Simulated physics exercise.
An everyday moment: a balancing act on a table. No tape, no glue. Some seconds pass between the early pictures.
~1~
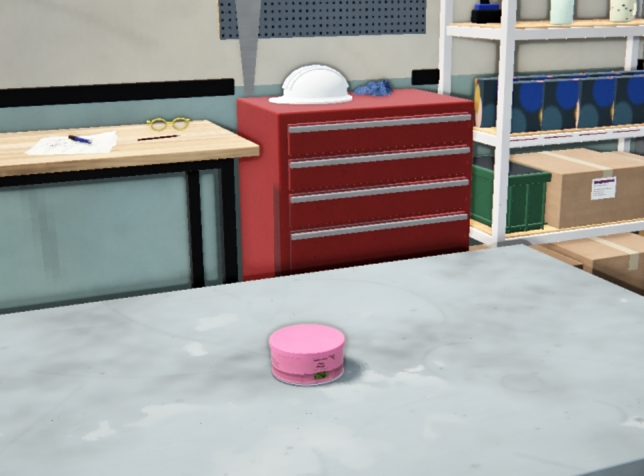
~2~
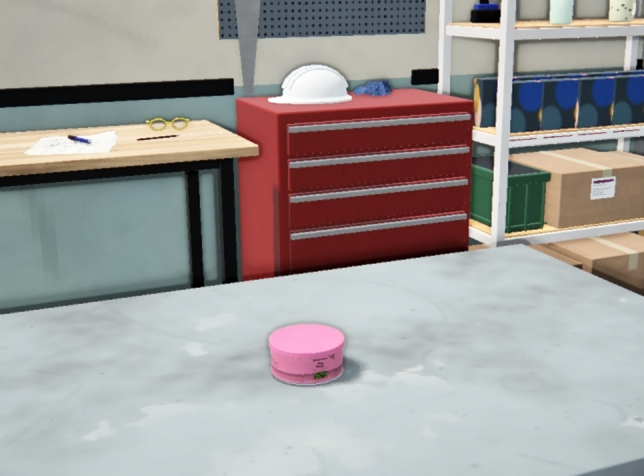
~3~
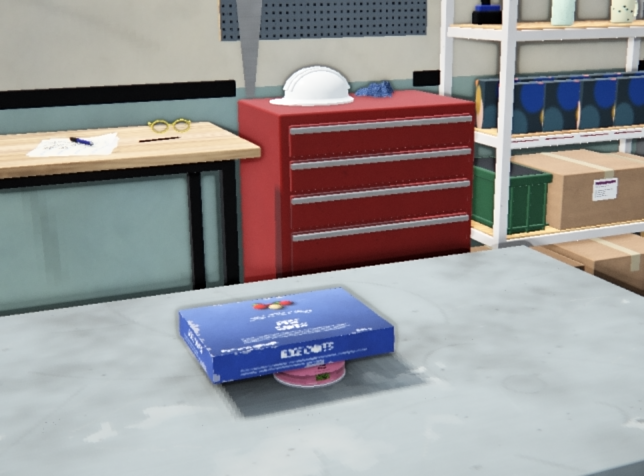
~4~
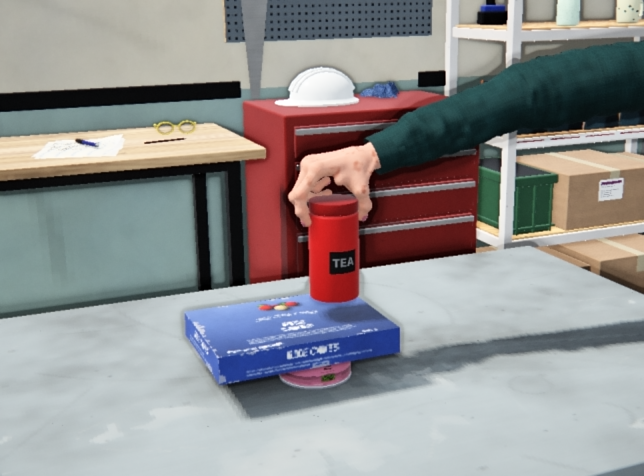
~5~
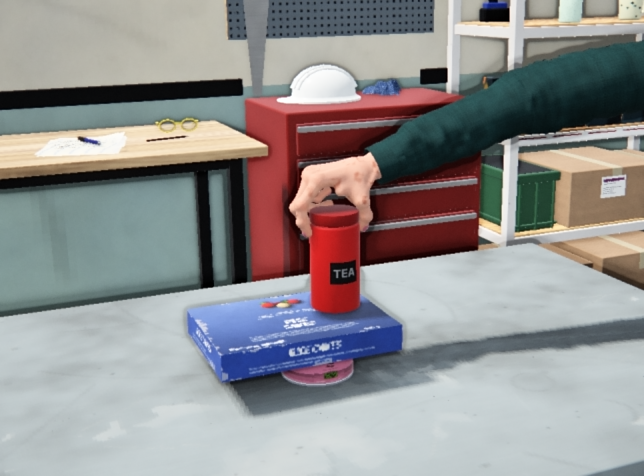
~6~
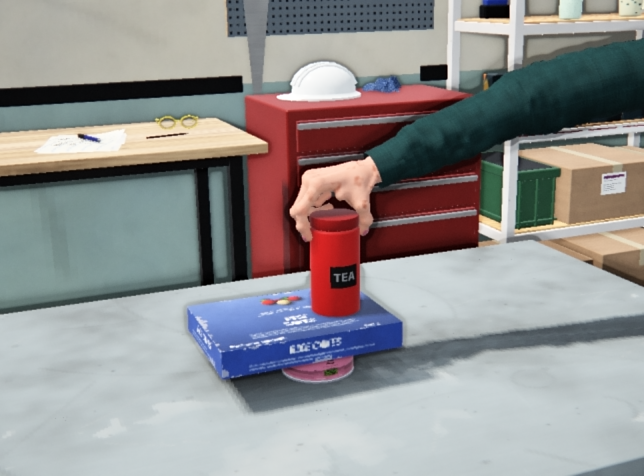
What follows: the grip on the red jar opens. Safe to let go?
Here the stack keeps its balance.
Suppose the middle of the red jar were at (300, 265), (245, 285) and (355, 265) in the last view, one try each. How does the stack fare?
First try: It keeps its balance; second try: It comes apart; third try: It keeps its balance.
Then, 0.80 s after the last picture, nothing has stirred.
Then, 1.70 s after the last picture, red jar resting near (336, 263).
At rest, all 3 in place. Seen from the same camera at the end, red jar near (337, 263). The stack holds.
